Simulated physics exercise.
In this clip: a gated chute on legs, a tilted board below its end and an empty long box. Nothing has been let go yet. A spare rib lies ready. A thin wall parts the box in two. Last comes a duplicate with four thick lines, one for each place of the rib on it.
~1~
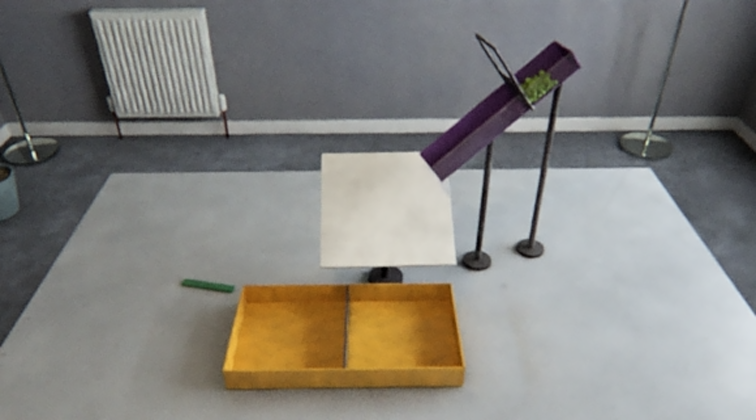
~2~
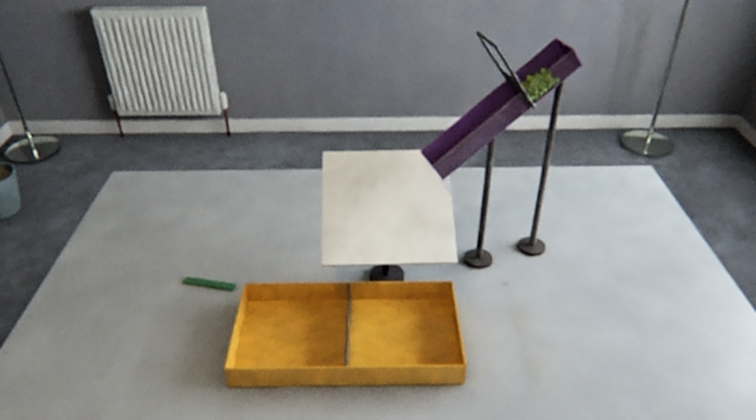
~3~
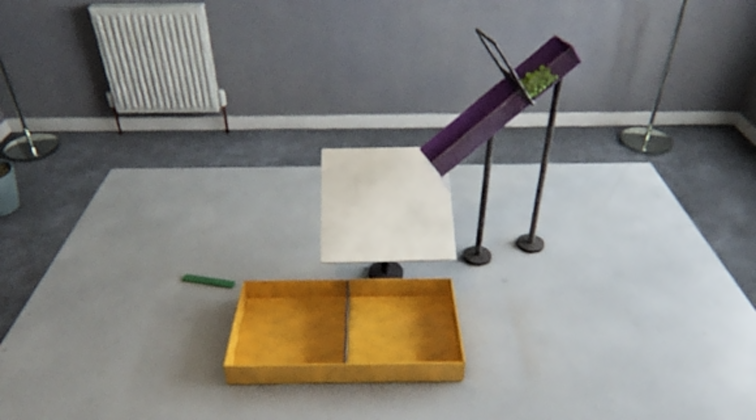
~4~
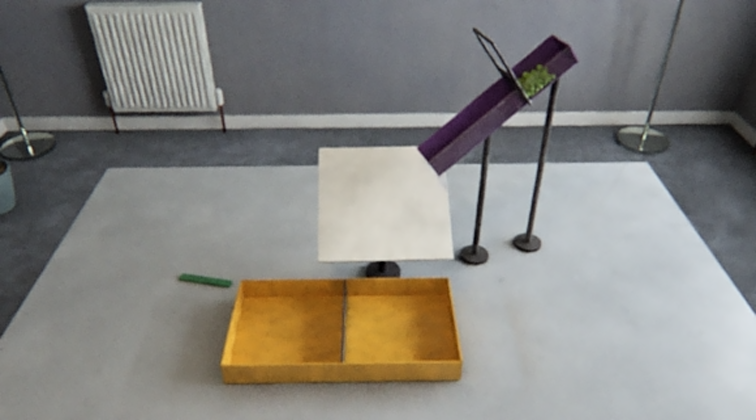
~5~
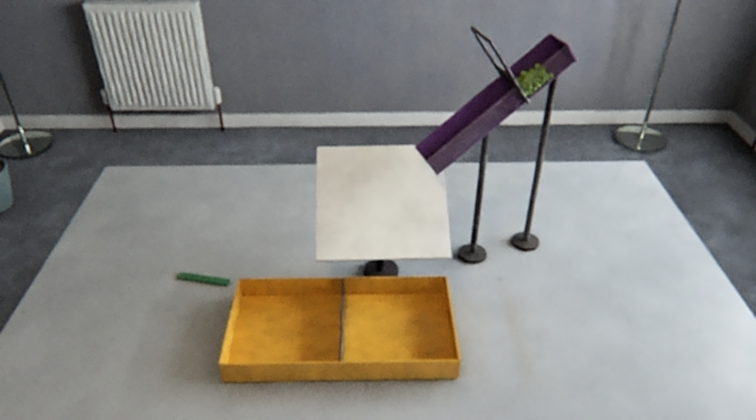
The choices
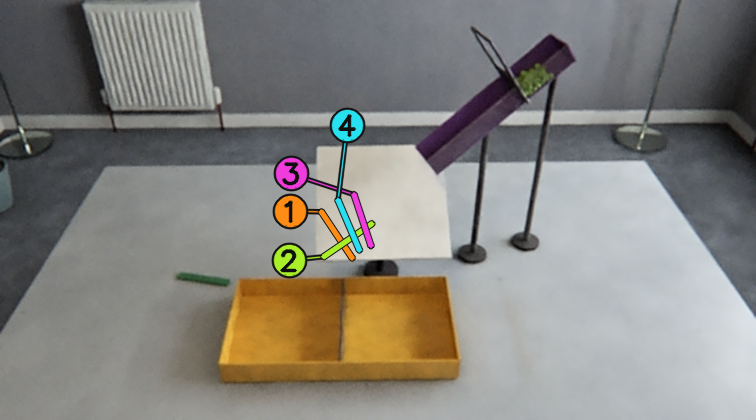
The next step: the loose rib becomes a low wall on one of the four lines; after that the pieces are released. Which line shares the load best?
2 works best here.
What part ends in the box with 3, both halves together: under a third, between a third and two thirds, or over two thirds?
It is over two thirds.
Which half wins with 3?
More lands on the right.
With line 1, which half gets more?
Right.
On the marked copy, line 1 from (321, 211) to (352, 257); line 2 from (371, 223) to (323, 256); line 3 from (354, 194) to (370, 245); line 4 from (338, 200) to (359, 250).
With 1, of what is caught, a small share in the left half, all but a few in the right.
With 2, of what is caught, close to half in the left half, close to half in the right.
With 3, of what is caught, none at all in the left half, the whole lot in the right.
With 4, of what is caught, only a few in the left half, all but a few in the right.
